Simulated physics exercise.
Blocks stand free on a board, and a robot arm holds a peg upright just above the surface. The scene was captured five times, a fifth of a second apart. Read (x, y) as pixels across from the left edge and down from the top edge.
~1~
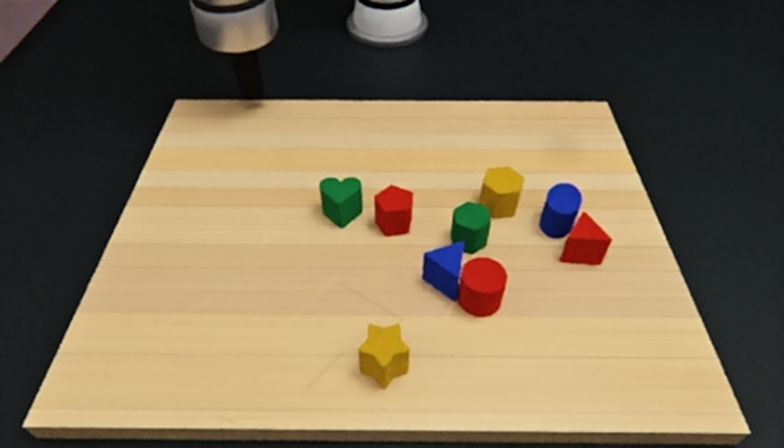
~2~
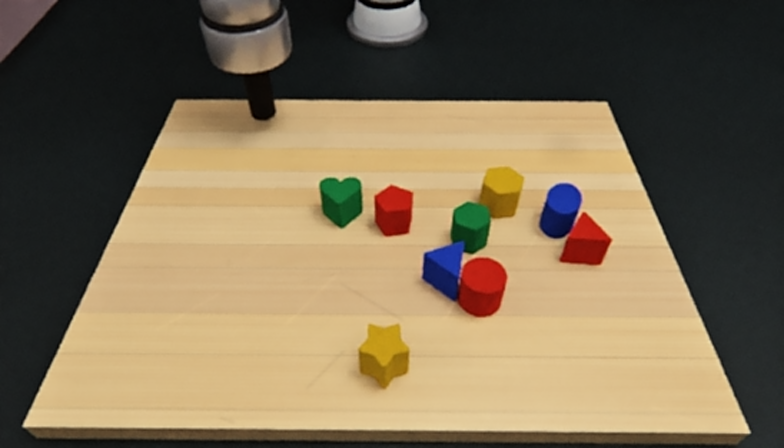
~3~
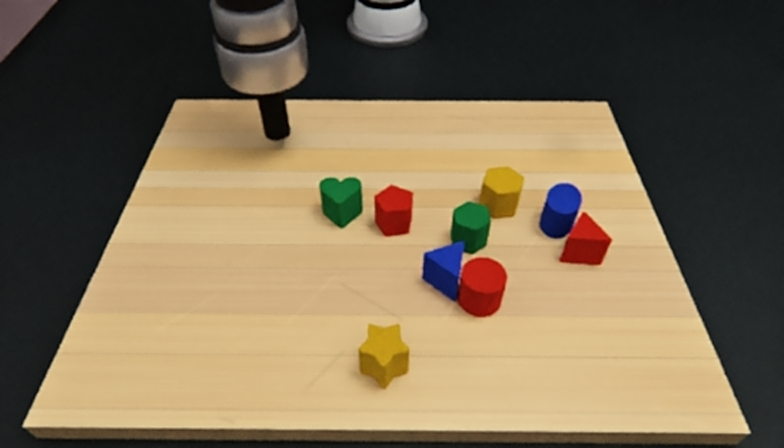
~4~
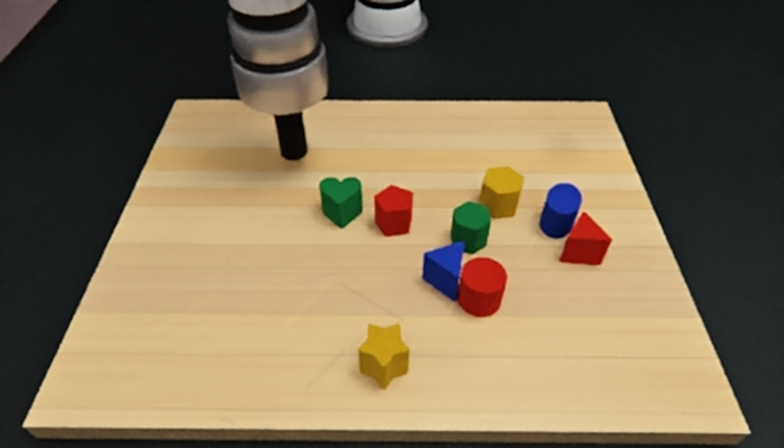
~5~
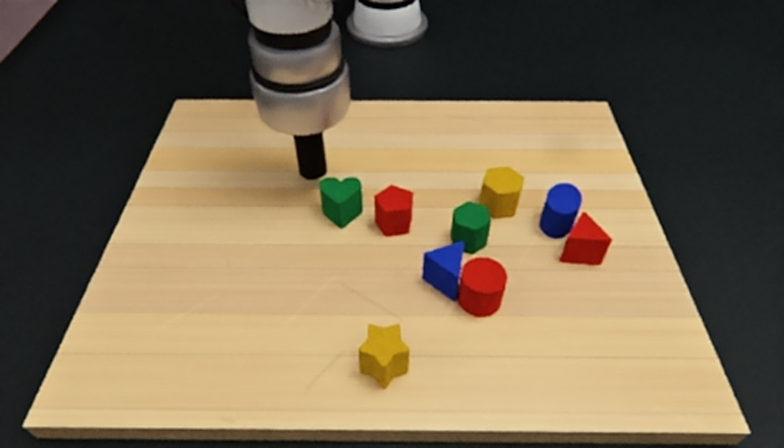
A robot arm moves its peg down and right across the board, nearing the green heart.
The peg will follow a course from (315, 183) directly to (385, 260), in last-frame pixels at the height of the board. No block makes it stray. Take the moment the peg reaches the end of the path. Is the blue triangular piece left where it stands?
I'd say yes.
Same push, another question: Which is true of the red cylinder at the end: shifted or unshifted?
Right where it was.
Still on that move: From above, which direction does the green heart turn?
It twists against the clock when seen from above.
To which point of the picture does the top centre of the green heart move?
Pixel (405, 254).
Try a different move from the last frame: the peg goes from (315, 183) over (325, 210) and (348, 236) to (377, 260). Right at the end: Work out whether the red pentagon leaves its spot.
If the peg follows that path, the red pentagon ends up shifted.
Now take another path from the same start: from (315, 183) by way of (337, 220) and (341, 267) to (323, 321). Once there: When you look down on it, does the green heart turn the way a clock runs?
I expect not.
The first path, step by step. One third of the way, peg (335, 195); green heart (354, 199), turned 10° anticlockwise.
Two thirds of the way, peg (358, 221); green heart (376, 224), turned 40° anticlockwise; red pentagon (404, 201), turned 20° anticlockwise.
At the end, peg (384, 249); green heart (405, 254), turned 40° anticlockwise; red pentagon (404, 201), turned 20° anticlockwise; blue triangular piece not moved; red cylinder not moved.
